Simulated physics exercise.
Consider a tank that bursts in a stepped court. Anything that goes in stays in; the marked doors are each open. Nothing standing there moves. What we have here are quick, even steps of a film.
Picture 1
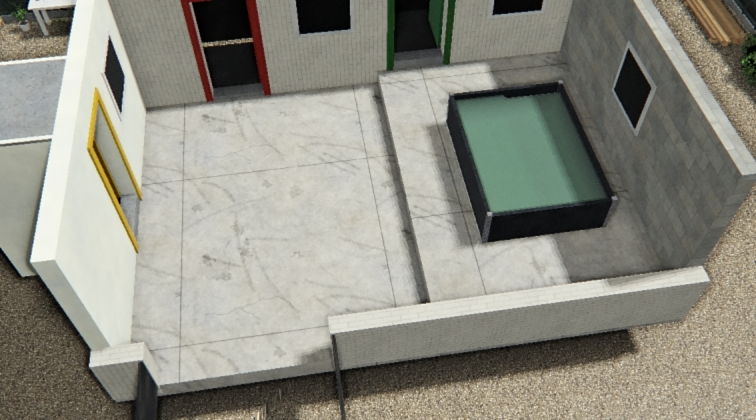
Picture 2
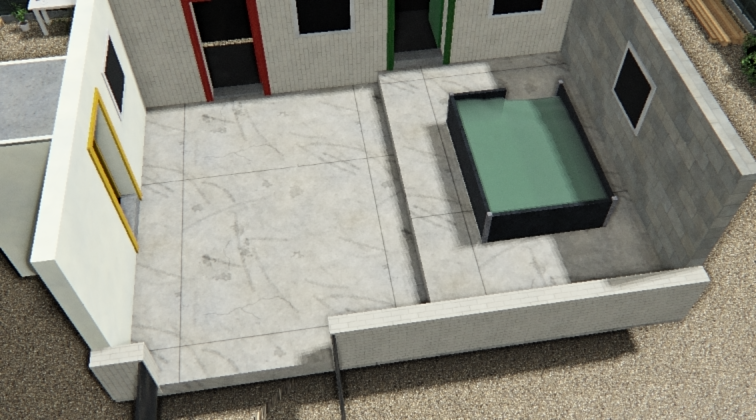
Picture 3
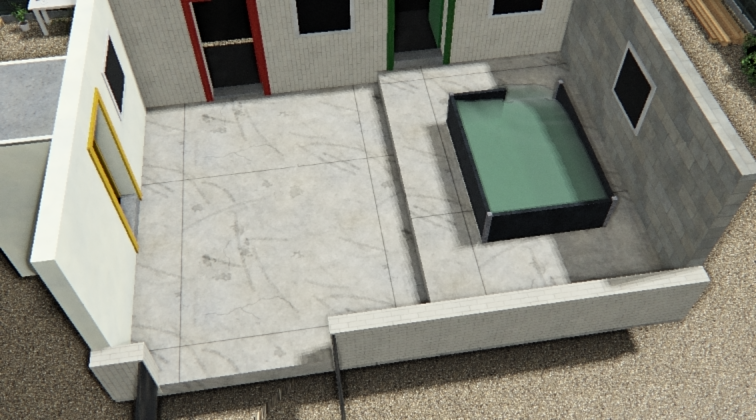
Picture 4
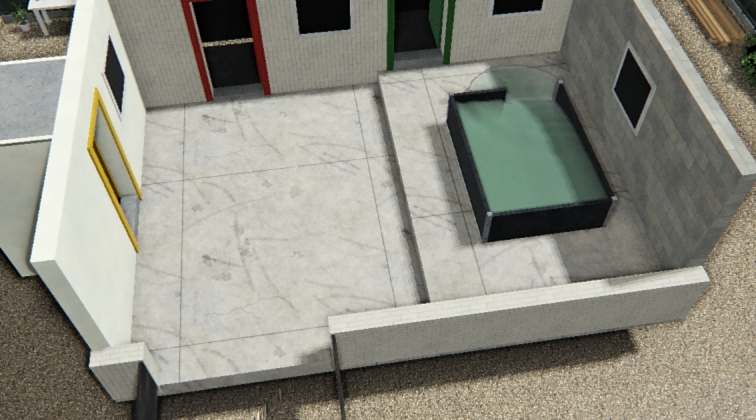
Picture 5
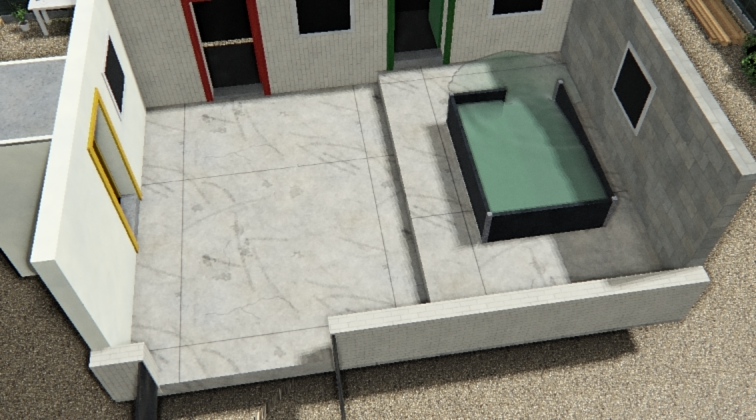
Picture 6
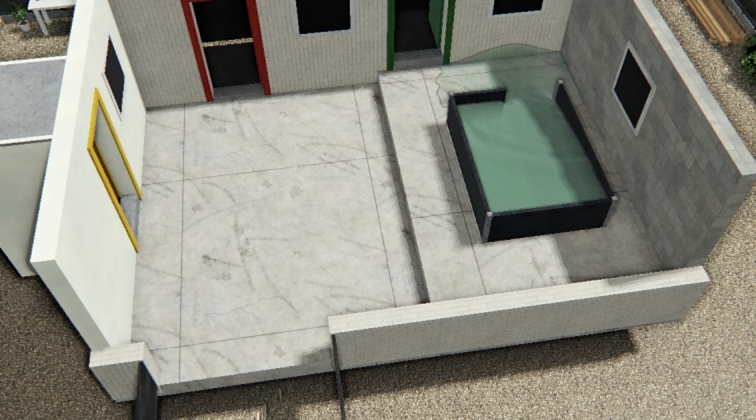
A pale walled court with a stepped marble floor is seen from high above, with a red-framed doorway and a green-framed one at the back and a yellow-framed opening at left. On the raised right part stands a dark-sided open tank of still green water. A gap opens in its far side, and water pours out, spreading in a thin sheet toward the back wall, while the camera stays still.
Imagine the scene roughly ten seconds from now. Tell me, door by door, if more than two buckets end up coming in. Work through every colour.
At the end, green door: Two buckets or fewer; yellow door: Two buckets or fewer; red door: Two buckets or fewer.
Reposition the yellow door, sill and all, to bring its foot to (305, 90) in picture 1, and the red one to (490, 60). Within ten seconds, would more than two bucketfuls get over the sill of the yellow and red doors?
Outcome: Yellow not exceeded, then red exceeded.
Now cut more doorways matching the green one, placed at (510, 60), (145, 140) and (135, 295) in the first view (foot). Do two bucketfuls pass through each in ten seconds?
Outcome by door - past the limit, within the limit, within the limit.
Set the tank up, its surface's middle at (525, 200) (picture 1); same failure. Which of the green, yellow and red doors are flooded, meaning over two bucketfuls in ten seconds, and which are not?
I'd say green door misses the threshold, yellow door misses the threshold, and red door misses the threshold.
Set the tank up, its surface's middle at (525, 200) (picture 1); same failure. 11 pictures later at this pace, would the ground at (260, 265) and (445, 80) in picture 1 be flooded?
Result: Spared; inundated.
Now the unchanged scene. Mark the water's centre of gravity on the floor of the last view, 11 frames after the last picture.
I'd put it at around (514, 135).
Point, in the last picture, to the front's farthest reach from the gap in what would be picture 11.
I'd point to (370, 84).
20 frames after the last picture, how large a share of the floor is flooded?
It comes out near 45 percent.
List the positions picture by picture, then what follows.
In the first frame, still water in the open tank at (527, 148).
In the second frame, the front is at a hidden place, out from the gap on the open tank's far side.
In the third frame, water pours out on the open tank's far side and has run to (496, 90).
In the fourth frame, the front is at (504, 68), out from the gap on the open tank's far side.
In the fifth frame, the front is at (472, 62), out from the gap on the open tank's far side.
In the sixth frame, water pours out on the open tank's far side and has run to (449, 65).
A moment on, water covers 10 % of the floor; the green door wet at the sill, nothing in, the yellow door not reached, the red door not reached.
Next, water covers 20 % of the floor; the green door wet at the sill, nothing in, the yellow door not reached, the red door not reached.
Then, water covers 45 % of the floor; the green door wet at the sill, nothing in, the yellow door not reached, the red door wet at the sill, nothing in.
Later, water covers 80 % of the floor; the green door wet at the sill, nothing in, the yellow door wet at the sill, nothing in, the red door wet at the sill, nothing in.
In the end, water covers 95 % of the floor; the green door wet at the sill, nothing in, the yellow door wet at the sill, nothing in, the red door wet at the sill, nothing in.
